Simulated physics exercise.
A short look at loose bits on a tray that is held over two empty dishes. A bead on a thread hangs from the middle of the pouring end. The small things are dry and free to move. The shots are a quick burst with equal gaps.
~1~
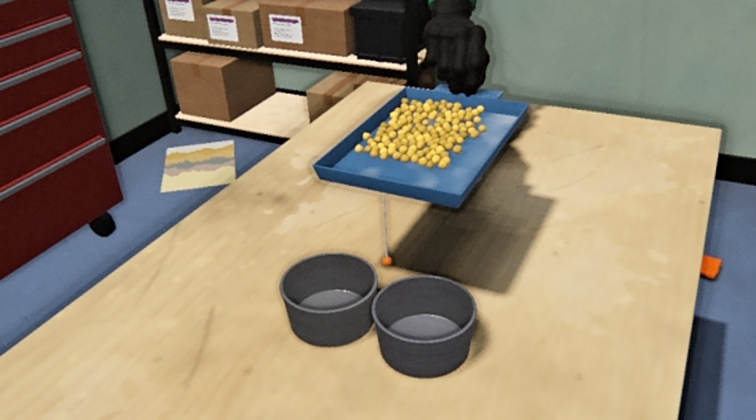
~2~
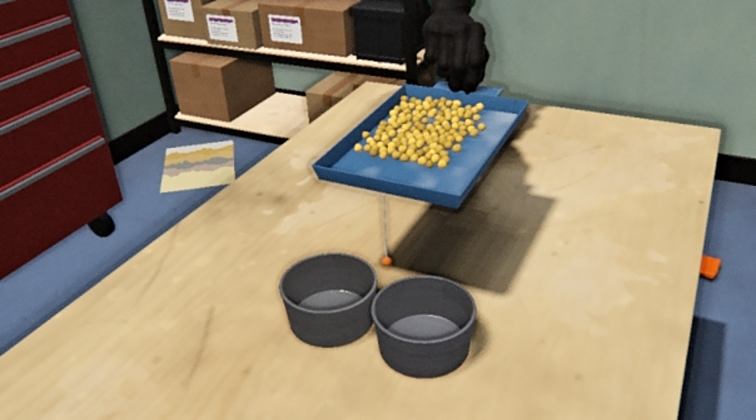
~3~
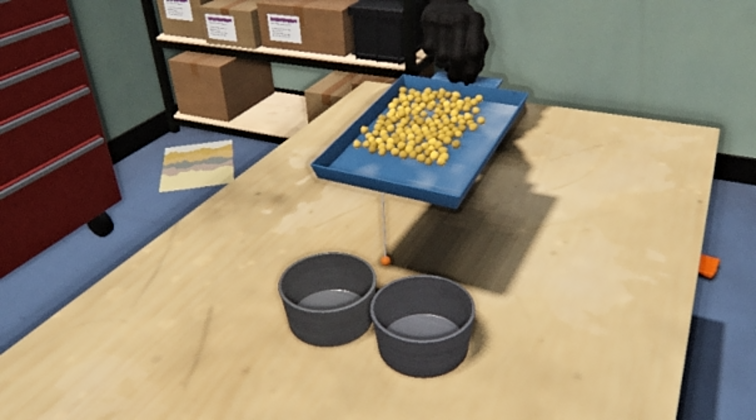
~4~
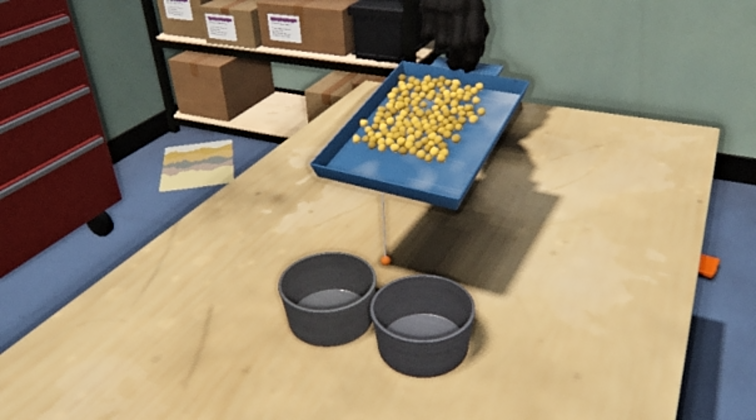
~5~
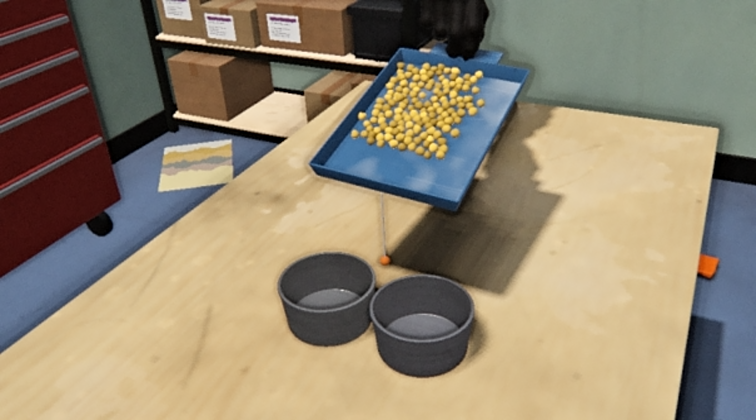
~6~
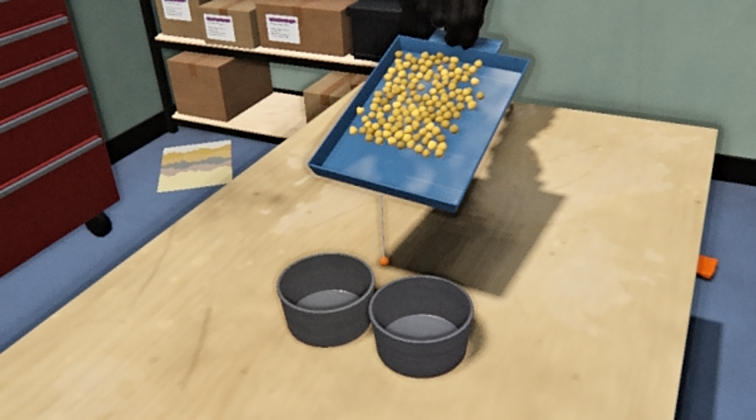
A blue tray of yellow puffed balls, held by a dark hand above two empty grey dishes, started out level, then steadily tilted as its far end rose, its near right corner dipping lowest.
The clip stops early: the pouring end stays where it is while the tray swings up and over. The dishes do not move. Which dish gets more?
Fuller: The right dish.
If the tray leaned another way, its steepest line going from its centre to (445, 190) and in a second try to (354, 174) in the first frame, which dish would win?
One: The dish on the right. Two: The left-hand dish.
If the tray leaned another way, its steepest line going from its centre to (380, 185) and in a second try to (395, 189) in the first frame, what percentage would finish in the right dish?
Near 30 % and 50 %.
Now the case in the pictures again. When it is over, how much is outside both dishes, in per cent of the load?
Close to 20 per cent.
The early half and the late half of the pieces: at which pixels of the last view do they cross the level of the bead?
Around (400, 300) and then (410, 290).
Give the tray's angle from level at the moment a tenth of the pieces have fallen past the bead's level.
Near 80 degrees.
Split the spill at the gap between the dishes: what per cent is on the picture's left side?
Roughly 60 in a hundred.
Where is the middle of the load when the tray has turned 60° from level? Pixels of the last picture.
At about (409, 168).
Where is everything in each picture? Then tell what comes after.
In the first picture, corners of the pouring end near (318, 164) and (458, 192), level; middle of the load near (422, 129), puffed corn balls; left dish near (306, 325); right dish near (404, 355); bead on its thread near (387, 261).
In the second picture, corners of the pouring end near (318, 164) and (457, 192), level; middle of the load near (422, 128).
In the third picture, corners of the pouring end near (316, 163) and (456, 193), tipped barely, lowest at the right corner; middle of the load near (421, 122).
In the fourth picture, corners of the pouring end near (316, 162) and (456, 195), tipped a little, lowest at the right corner; middle of the load near (420, 113).
In the fifth picture, corners of the pouring end near (314, 162) and (455, 197), tipped a little, lowest at the right corner; middle of the load near (419, 105).
In the sixth picture, corners of the pouring end near (313, 162) and (454, 200), tipped clearly, lowest at the right corner; middle of the load near (418, 98); left dish near (303, 325); right dish near (401, 355).
Shortly afterwards, tray tipped steeply; all but a few on the tray; only a few in the right dish; only a few in the air.
Next, tray tipped right over; the bulk on the tray; a little in the right dish; only a few in the left dish; only a few outside both; only a few in the air.
Some moments later, tray tipped past a quarter turn; near two thirds in the right dish; a little in the left dish; near a quarter outside both.
In the end, tray tipped past a quarter turn; near two thirds in the right dish; a little in the left dish; near a quarter outside both.
